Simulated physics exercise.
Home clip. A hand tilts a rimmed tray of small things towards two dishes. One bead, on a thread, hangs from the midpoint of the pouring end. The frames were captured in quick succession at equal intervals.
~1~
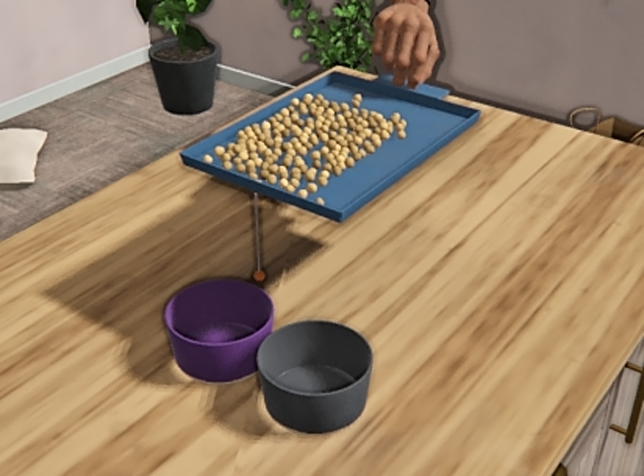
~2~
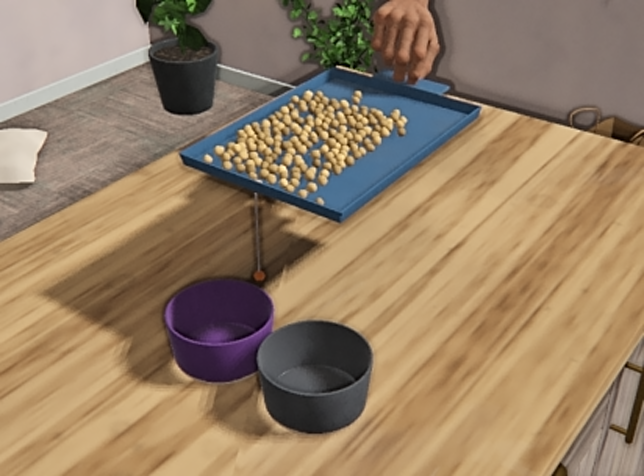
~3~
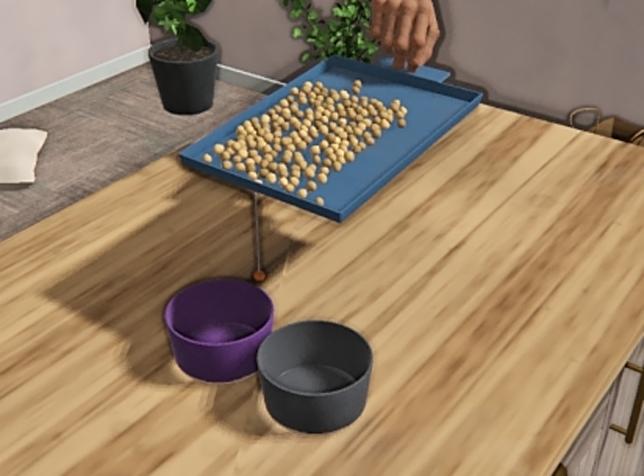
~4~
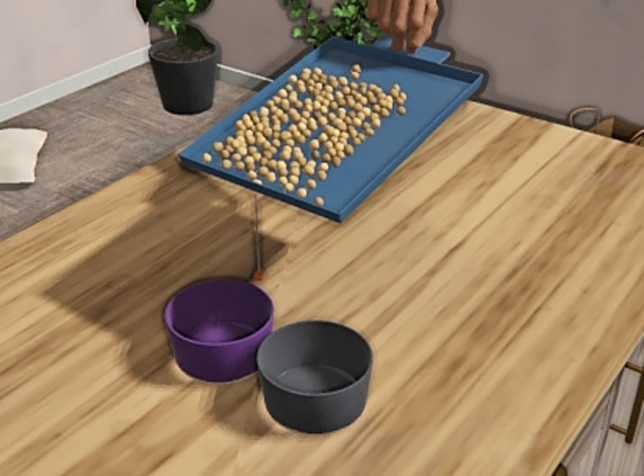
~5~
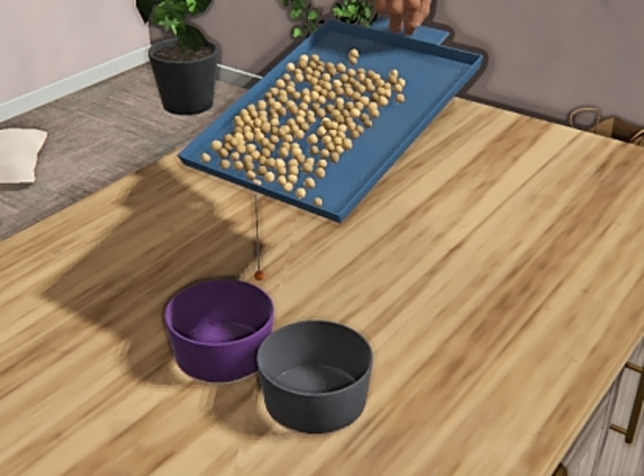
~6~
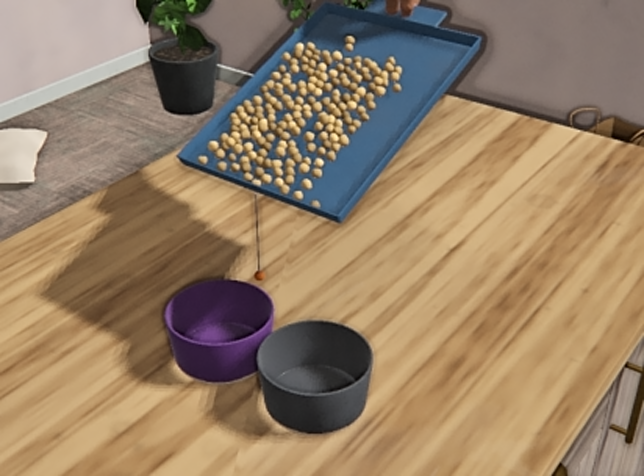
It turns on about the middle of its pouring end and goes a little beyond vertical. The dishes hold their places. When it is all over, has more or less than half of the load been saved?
More than half.
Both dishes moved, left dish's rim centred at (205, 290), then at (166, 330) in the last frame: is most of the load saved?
Well, in excess of half at the first spot and not up to half at the second.
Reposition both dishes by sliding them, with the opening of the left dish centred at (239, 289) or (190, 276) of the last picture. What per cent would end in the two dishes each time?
Close to 50 in a hundred, then close to 70 in a hundred.
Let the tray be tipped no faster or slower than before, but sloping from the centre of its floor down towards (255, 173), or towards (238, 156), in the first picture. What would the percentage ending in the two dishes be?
The first try would leave around 50 per cent there, the second around 10 per cent.
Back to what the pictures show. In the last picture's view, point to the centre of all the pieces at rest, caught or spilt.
Around (222, 352).
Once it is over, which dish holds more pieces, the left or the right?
Of the two, the left-side one is the fuller.
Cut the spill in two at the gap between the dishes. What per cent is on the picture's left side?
Estimate: Near 90 per cent.
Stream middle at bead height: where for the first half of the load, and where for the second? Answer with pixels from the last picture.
I'd say close to (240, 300) at first and close to (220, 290) later on.
Shortly afterwards, tray tipped steeply; all but a few on the tray; only a few in the right dish; only a few in the air.
Next, tray tipped past a quarter turn; near half on the tray; a little in the right dish; a little in the left dish; only a few outside both; near a third in the air.
Some moments later, tray tipped past a quarter turn; near a quarter in the right dish; near two thirds in the left dish; near a quarter outside both.
In the end, tray tipped past a quarter turn; near a quarter in the right dish; near two thirds in the left dish; near a quarter outside both.
